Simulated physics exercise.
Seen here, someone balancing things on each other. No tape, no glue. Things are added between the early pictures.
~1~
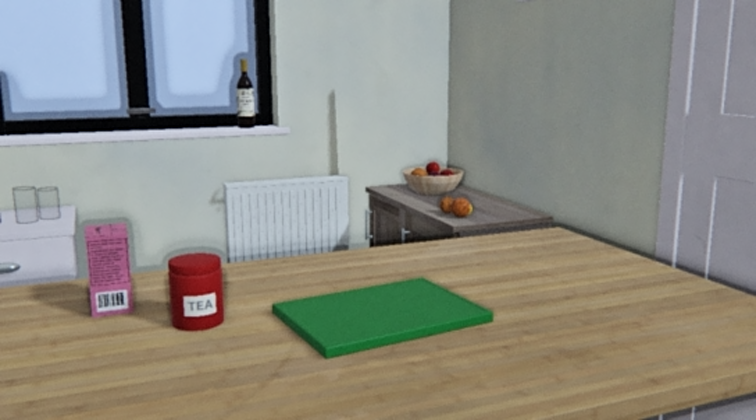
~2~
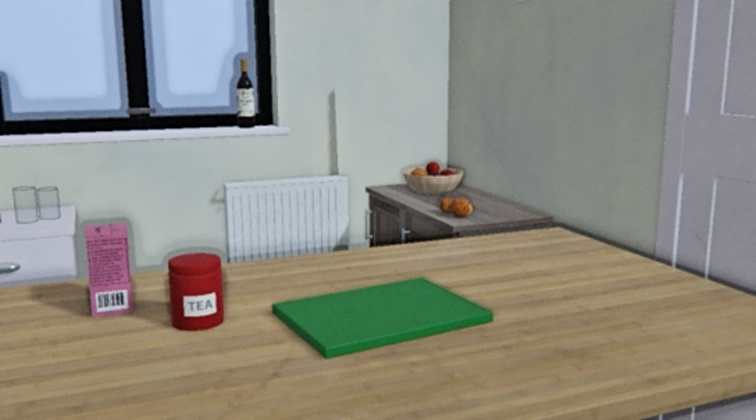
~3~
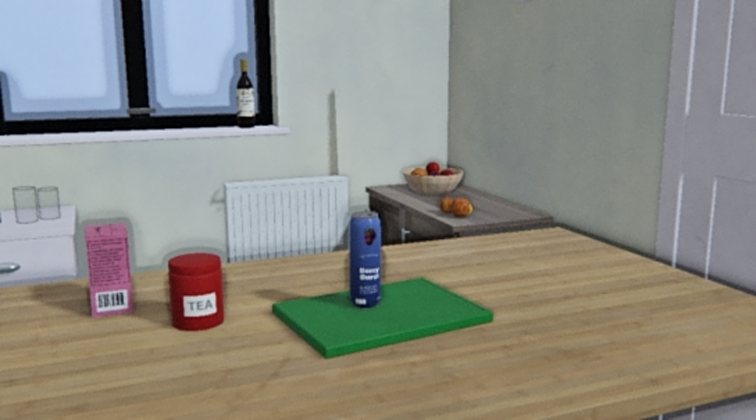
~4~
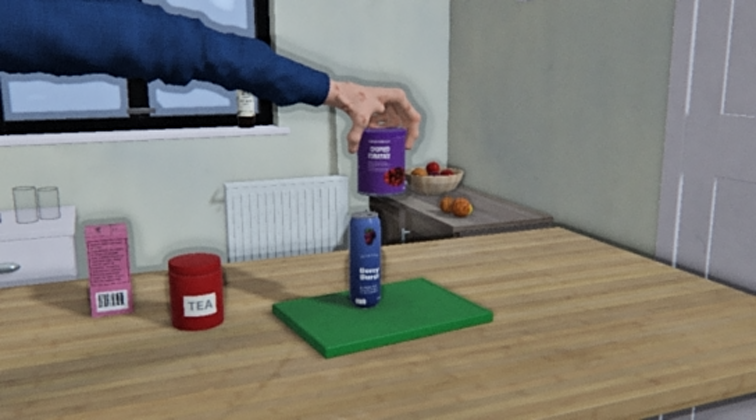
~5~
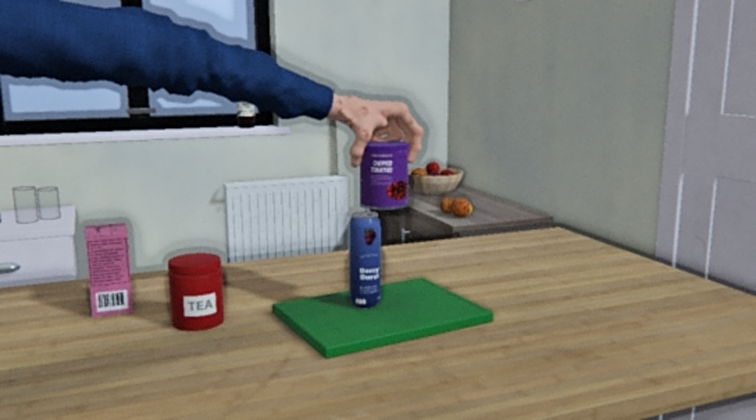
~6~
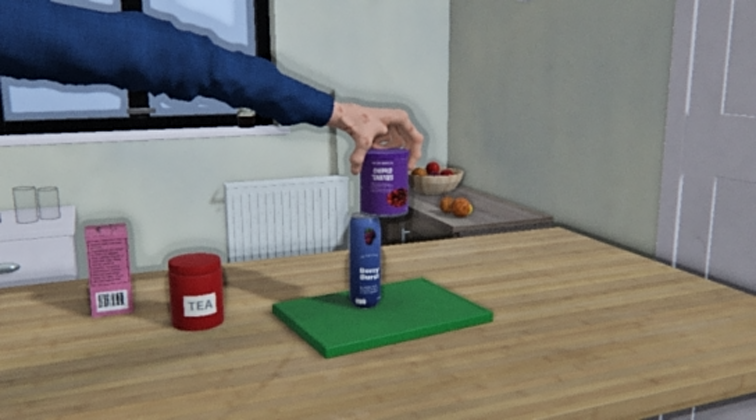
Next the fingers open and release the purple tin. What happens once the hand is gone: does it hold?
Here the pile loses its balance.
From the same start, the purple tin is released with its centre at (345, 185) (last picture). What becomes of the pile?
Then it comes apart.
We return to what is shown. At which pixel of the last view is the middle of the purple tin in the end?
At about (414, 272).
Then, 0.40 s later than the last frame, purple tin now fallen.
Then, 0.50 s later than the last frame, things are still on the move.
Then, 0.90 s later than the last frame, blue can tilted by 6°.
Then, 1.70 s later than the last frame, things are still on the move.
When it is over, fallen, purple tin; the other 4 as before. End places, in pixels of the last picture, purple tin near (414, 272). The pile comes apart.
